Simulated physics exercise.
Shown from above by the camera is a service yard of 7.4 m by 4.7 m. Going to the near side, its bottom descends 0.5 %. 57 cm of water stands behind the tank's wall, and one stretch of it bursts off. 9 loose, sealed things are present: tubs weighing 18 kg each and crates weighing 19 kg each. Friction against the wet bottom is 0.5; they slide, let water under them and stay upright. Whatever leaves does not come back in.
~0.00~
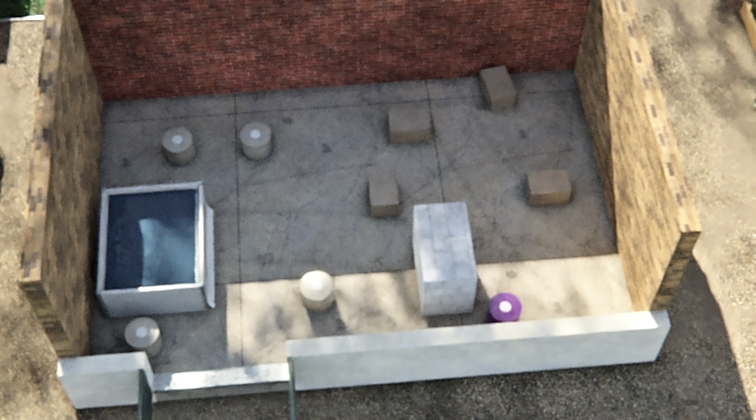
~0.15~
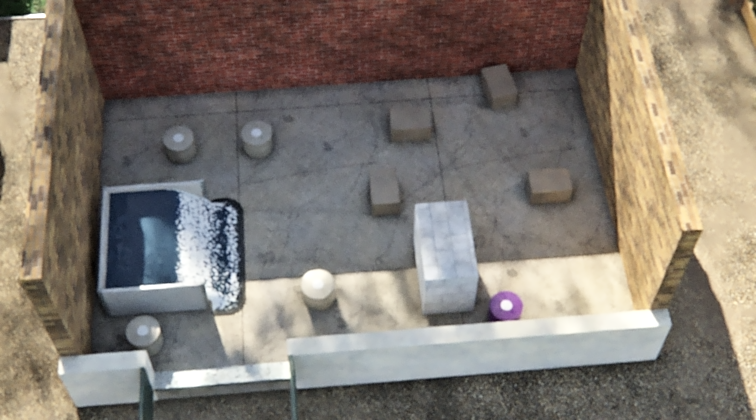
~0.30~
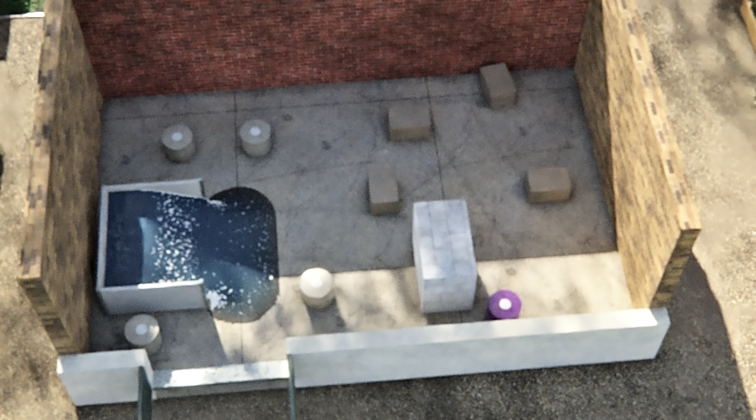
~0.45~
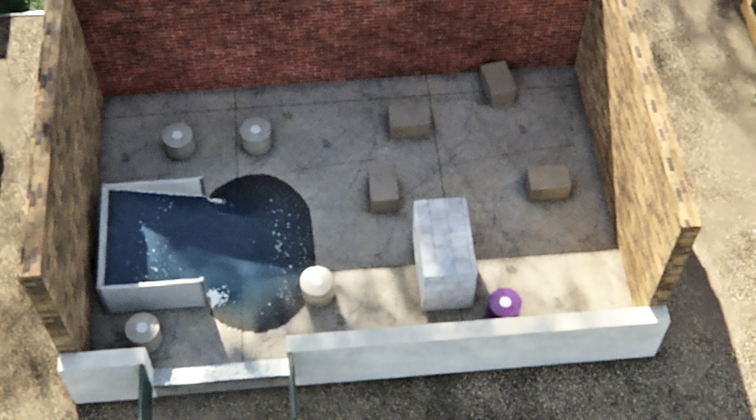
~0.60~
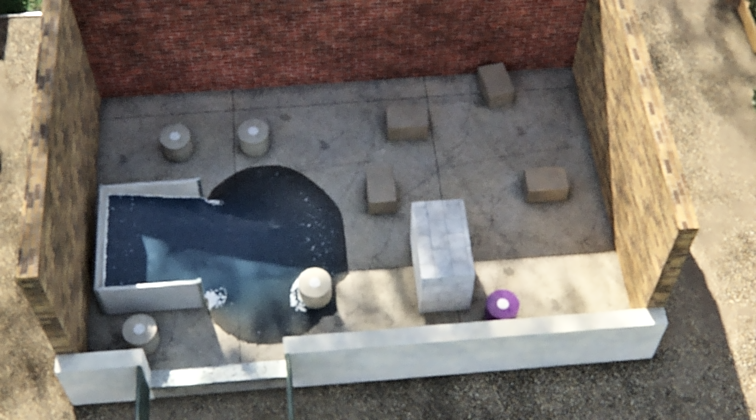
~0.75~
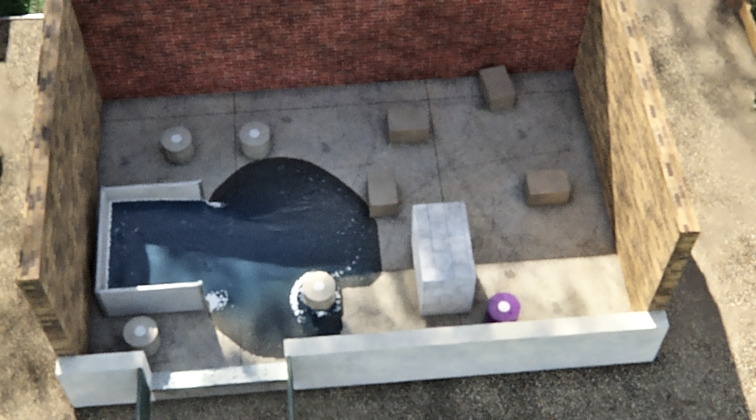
At first, dark water sits inside a pale-walled tank at the left of a walled yard scattered with tubs and blocks. Then the tank's right side opens and foaming water pours out, spreading rightward in a widening pool that surrounds a white tub, while the purple tub stays still.
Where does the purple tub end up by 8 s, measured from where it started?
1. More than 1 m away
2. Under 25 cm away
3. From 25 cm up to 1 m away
3, from 25 cm up to 1 m away.
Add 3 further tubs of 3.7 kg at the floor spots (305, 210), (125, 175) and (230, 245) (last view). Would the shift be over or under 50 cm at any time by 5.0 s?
In turn: More, less, more.
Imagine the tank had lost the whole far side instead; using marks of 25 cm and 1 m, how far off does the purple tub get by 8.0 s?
Well, the purple tub basically stays there then.
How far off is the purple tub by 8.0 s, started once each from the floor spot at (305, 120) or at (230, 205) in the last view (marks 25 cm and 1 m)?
I'd expect that it remains where it was first and gets borne away second.
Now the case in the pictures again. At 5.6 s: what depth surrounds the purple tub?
About 4 cm.
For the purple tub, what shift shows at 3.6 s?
About 40 cm by then.
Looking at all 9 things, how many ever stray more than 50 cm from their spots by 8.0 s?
Count: 4.
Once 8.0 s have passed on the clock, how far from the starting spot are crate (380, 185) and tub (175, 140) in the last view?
Taken in order, the shifts are 300 cm and 0 cm.
After 1.6 s the purple tub is near (504, 307), 0.0 m from its start, aground; 0 of 9 are out; 0 afloat.
After 3.6 s the purple tub is near (532, 292), 0.4 m from its start, aground; 0 of 9 are out; 1 afloat.
After 5.6 s the purple tub is near (532, 292), 0.4 m from its start, aground; 0 of 9 are out; 2 afloat.
After 8.0 s the purple tub is near (532, 292), 0.4 m from its start, aground; 0 of 9 are out; 0 afloat.
